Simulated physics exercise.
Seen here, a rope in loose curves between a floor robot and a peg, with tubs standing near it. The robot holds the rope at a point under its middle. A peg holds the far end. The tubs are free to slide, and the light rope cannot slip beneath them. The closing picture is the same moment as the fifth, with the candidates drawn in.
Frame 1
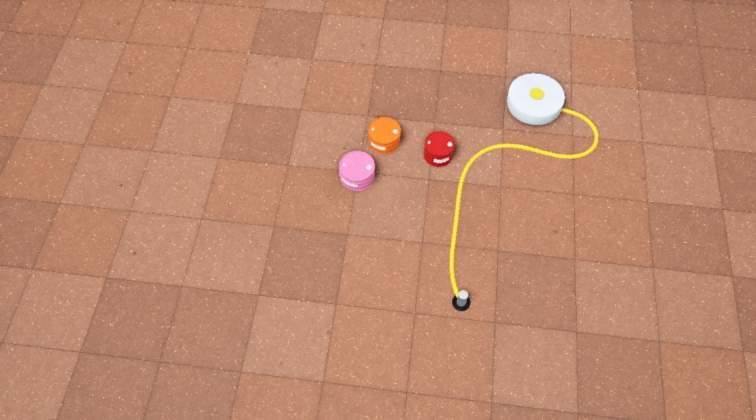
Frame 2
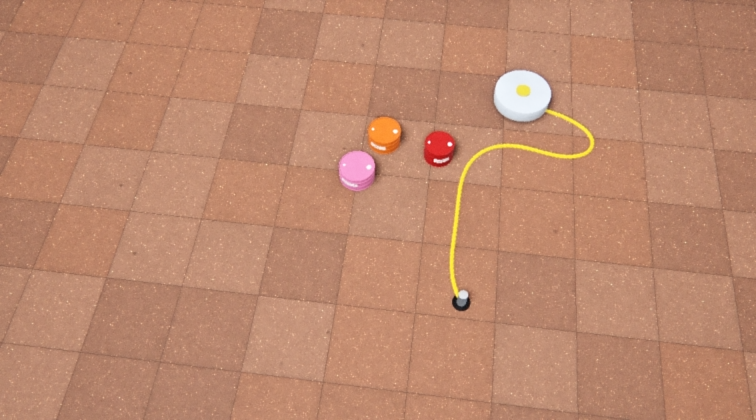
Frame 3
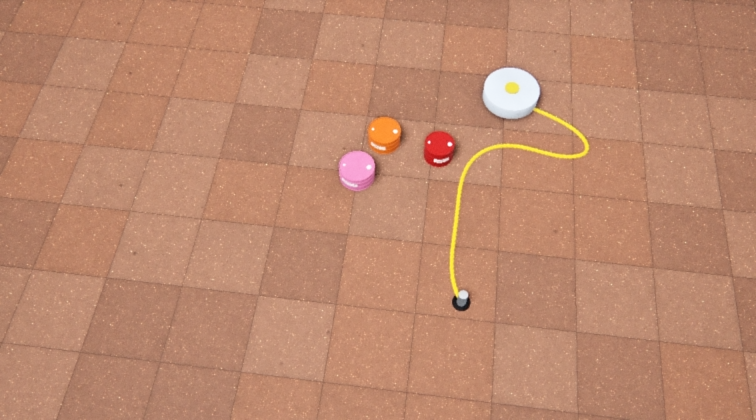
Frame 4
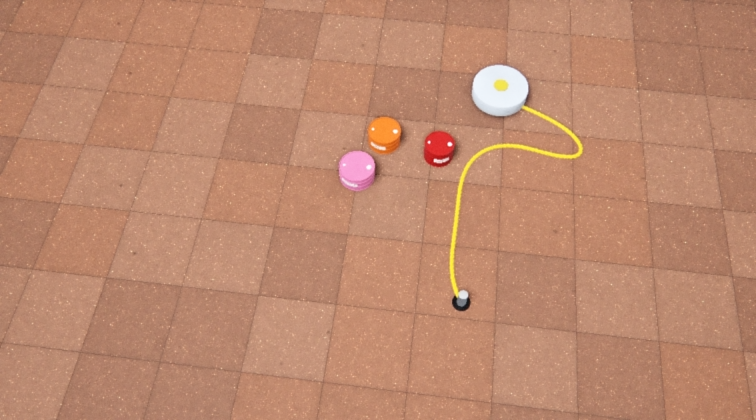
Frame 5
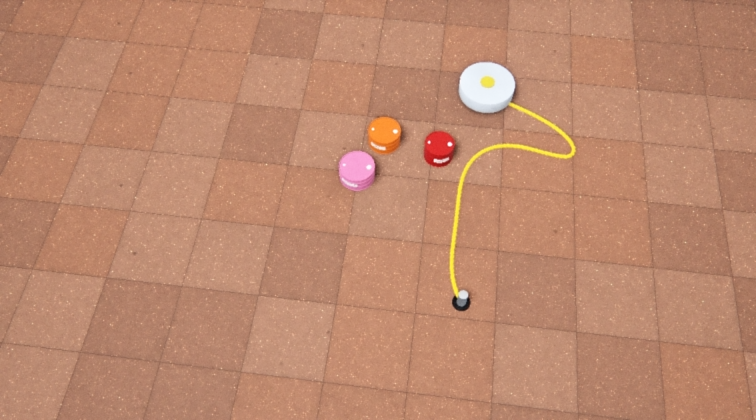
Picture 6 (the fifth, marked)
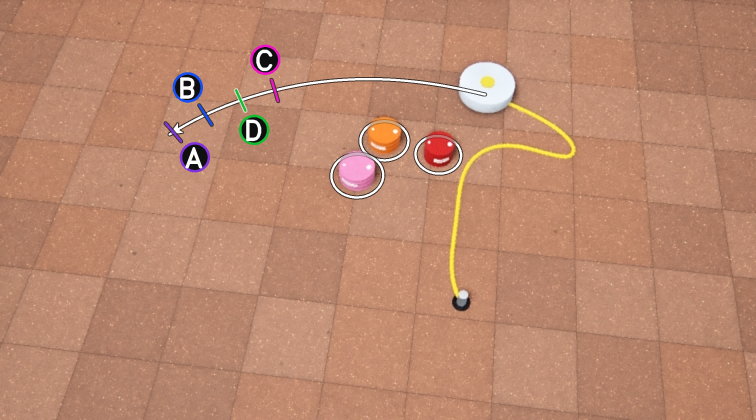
A round white floor robot slid slowly to the left across the brown tiles, pulling its end of a loosely curved yellow rope, while the peg and the orange, red and pink tubs stayed still.
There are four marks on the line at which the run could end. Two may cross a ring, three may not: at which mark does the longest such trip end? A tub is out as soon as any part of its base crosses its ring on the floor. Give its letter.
As far as tick B.
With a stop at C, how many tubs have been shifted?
The count is none.
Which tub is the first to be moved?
The red one.
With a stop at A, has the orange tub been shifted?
Yes.
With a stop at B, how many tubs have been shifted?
Two.
On the marked copy, A at (173, 132); B at (205, 115); C at (275, 90); D at (241, 100); the route from (485, 95) via (320, 82) to (169, 135).
Following B. Soon after the start, robot (385, 73).
Later, robot (287, 81).
In the end, robot (203, 109); orange tub (374, 146); red tub (401, 165); two over the rings.
As for the rest, A has three over the rings; C is within the limit but short; D is within the limit but short.
